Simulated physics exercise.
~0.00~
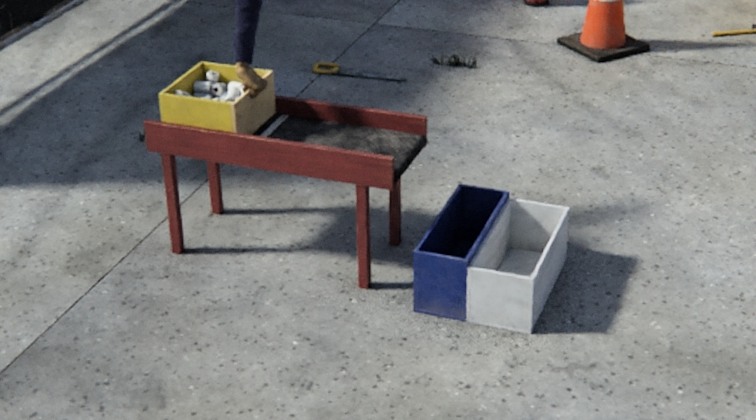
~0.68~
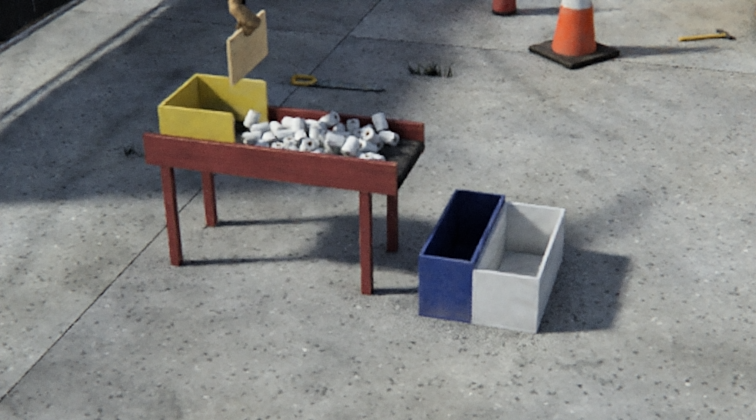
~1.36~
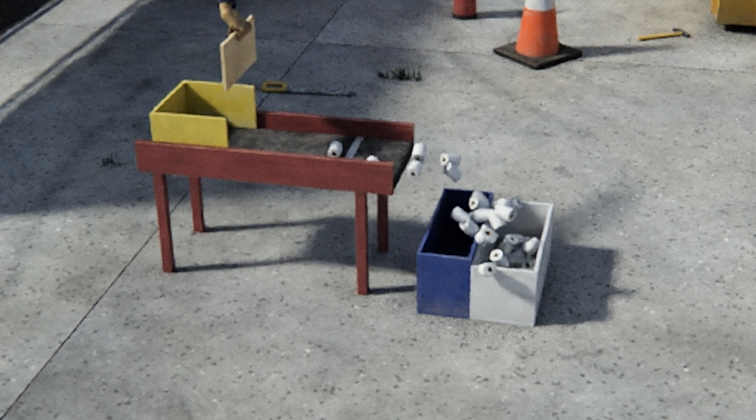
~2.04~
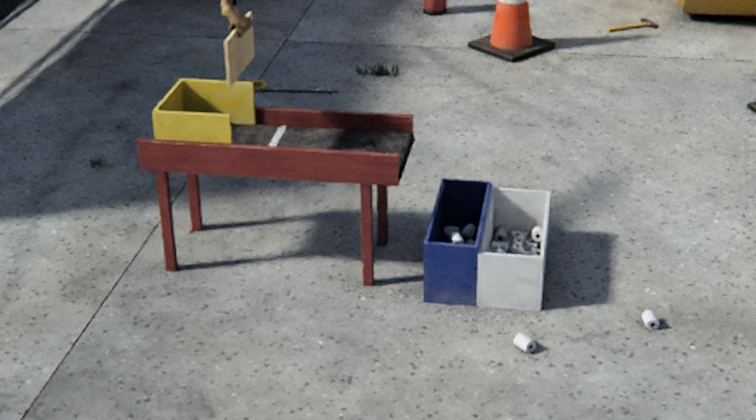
White paper rolls spilled from a yellow box along a red-sided conveyor after a hand lifted the gate, then flew off the right end toward blue and white bins, most landing in the white one, some in the blue, and two on the ground.
